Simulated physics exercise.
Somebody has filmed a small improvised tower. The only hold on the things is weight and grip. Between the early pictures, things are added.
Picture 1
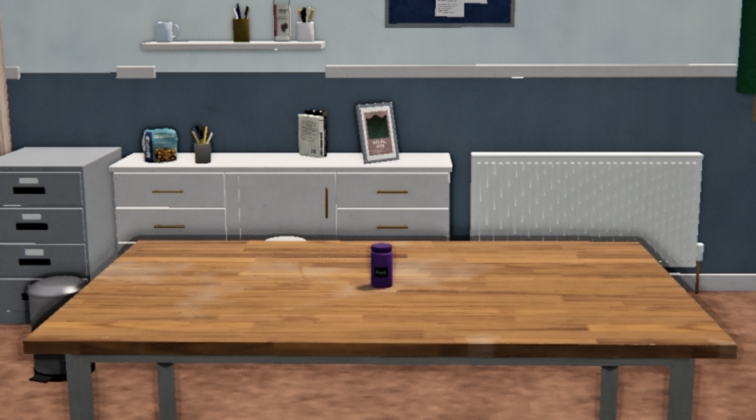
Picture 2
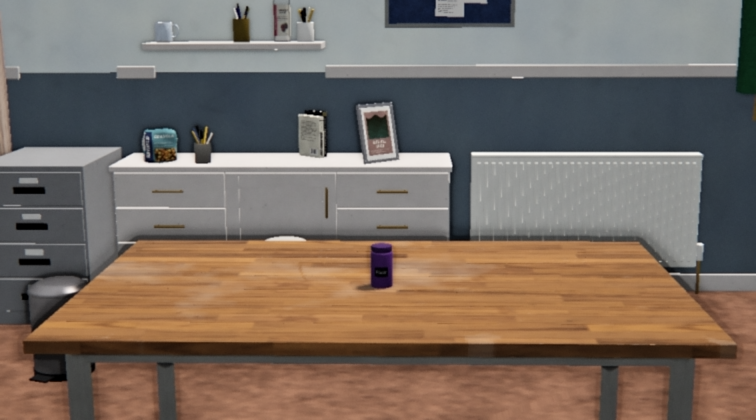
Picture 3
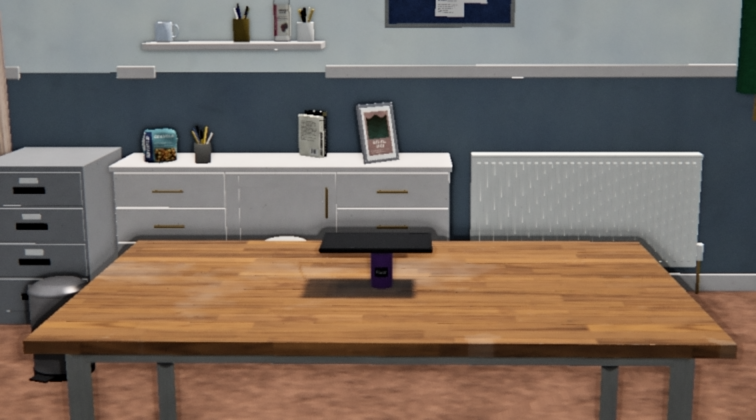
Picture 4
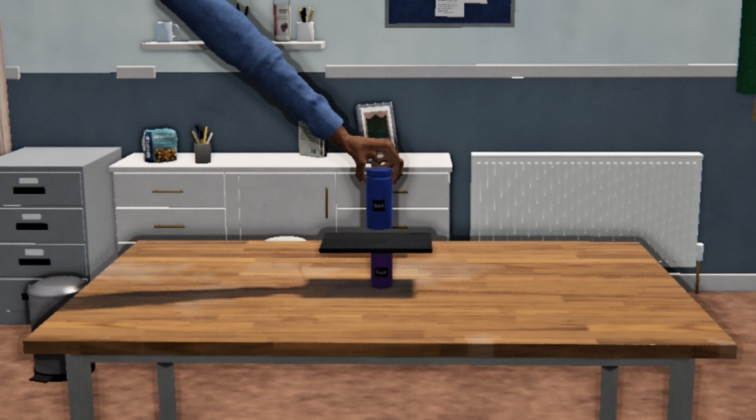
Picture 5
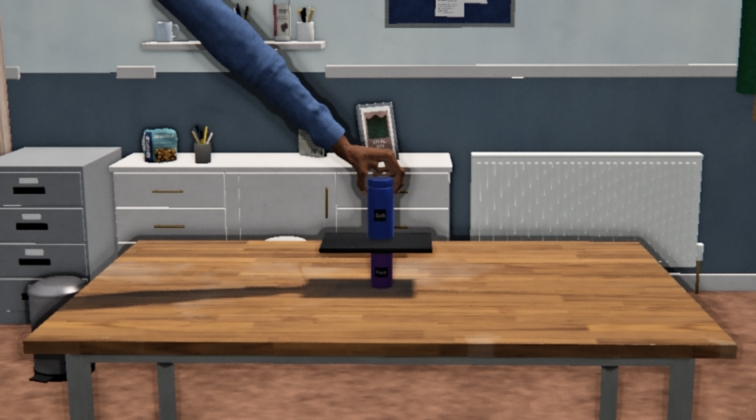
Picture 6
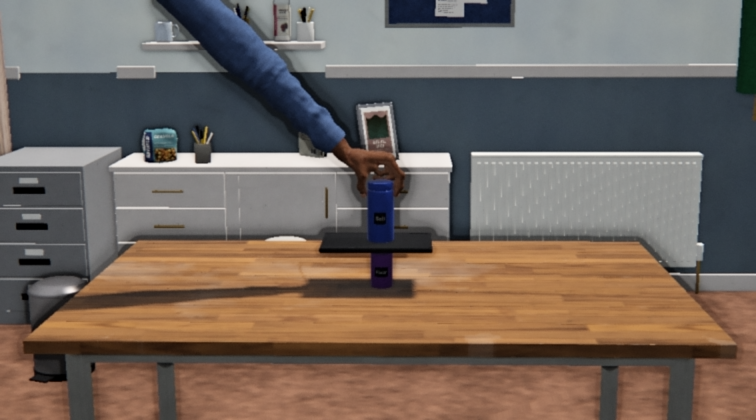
At the start, a small purple shaker stands alone on a wooden table in an office-like room. A flat black board then appears on top of it. Next, an arm in a blue sleeve lowers a blue jar a short way onto the board and keeps hold of it.
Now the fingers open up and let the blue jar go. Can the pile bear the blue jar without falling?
Yes: The stack stays upright.
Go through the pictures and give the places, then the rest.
The last thing is not in view yet; purple shaker (382, 266), in the first picture.
The last thing is not in view yet; purple shaker (382, 266), in the second picture.
The last thing is not in view yet; purple shaker (382, 266), in the third picture.
Coming down; blue jar (379, 198); purple shaker (382, 266), in the fourth picture.
Coming down; blue jar (381, 208); purple shaker (382, 266), in the fifth picture.
Set down, still held; blue jar (381, 211); purple shaker (382, 266), in the sixth picture.
Then, 0.10 s later than the last frame, things are still on the move.
Then, 0.30 s later than the last frame, all is still.
Then, 0.60 s later than the last frame, blue jar resting near (381, 211).
When it is over, all 3 as before. End places, in pixels of the last picture, blue jar near (381, 211). The stack holds.
